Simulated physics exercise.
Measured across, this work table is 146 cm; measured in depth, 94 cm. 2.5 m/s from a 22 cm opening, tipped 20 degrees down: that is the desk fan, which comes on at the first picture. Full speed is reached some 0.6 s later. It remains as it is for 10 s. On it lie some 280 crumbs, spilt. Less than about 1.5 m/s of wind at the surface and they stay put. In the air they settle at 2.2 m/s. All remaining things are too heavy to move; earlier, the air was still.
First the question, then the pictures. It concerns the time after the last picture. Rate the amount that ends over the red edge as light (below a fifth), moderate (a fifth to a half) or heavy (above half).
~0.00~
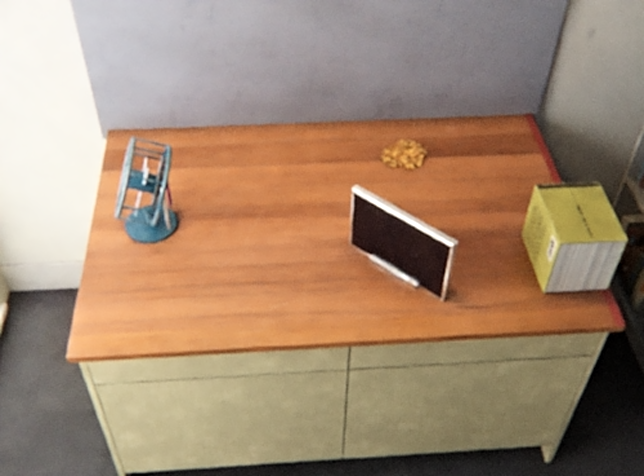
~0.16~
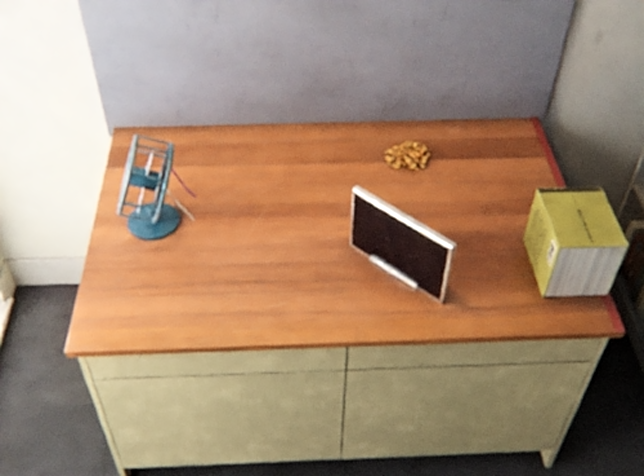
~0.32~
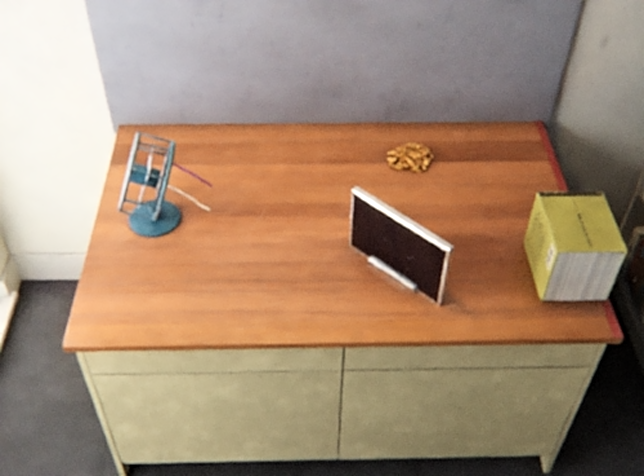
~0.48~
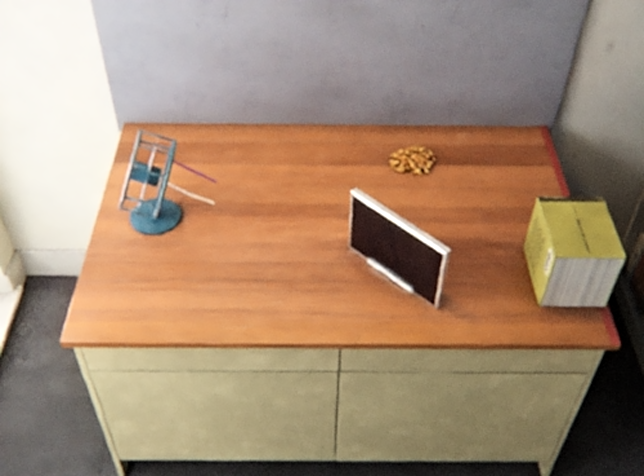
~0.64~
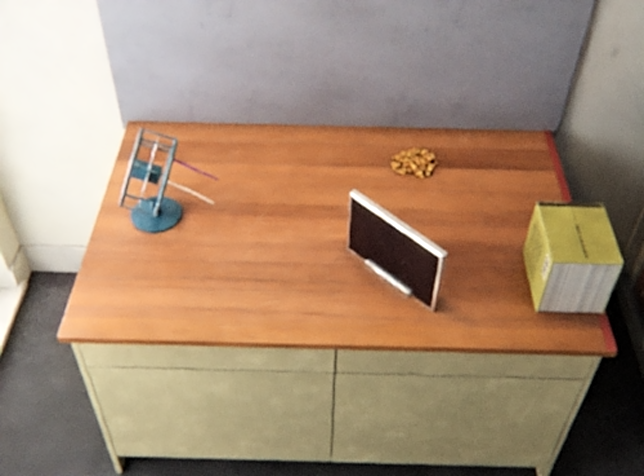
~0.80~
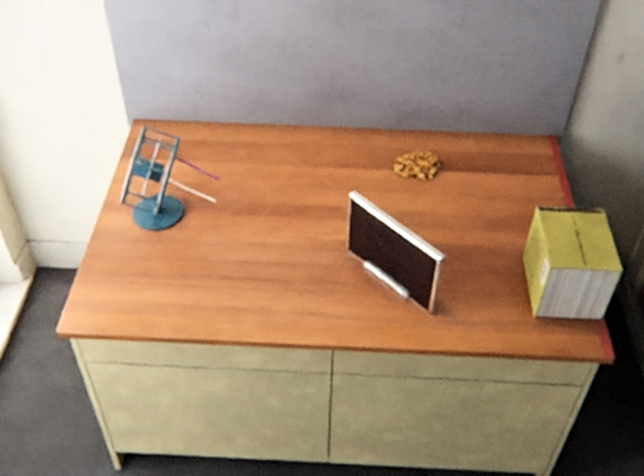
Heavy.
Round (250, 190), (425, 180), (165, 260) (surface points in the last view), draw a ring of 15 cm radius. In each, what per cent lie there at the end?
I would say some 0 %, 0 % and 0 % respectively.
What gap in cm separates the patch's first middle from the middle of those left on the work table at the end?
About 40 centimetres.
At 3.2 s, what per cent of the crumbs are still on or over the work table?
Roughly 20 per cent.
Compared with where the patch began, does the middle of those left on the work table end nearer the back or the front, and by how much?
So it moved toward the rear end, something like 15 centimetres.
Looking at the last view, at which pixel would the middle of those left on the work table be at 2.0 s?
The middle ends up close to (527, 139).
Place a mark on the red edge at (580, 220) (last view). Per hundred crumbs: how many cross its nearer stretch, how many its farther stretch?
I'd put near 0 percent on the nearer stretch and close to 80 percent on the farther one.
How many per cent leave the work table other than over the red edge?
It comes out at some 0 %.
After 2.0 s the count stands so, 68 % are over the red edge; the middle of those still in play is near (537, 140).
After 3.2 s the count stands so, 78 % are over the red edge; the middle of those still in play is near (527, 138).
After 5.5 s the count stands so, 79 % are over the red edge; the middle of those still in play is near (527, 138).
After 10.0 s, at the end, 80 % are over the red edge; the middle of those still in play is near (530, 138).
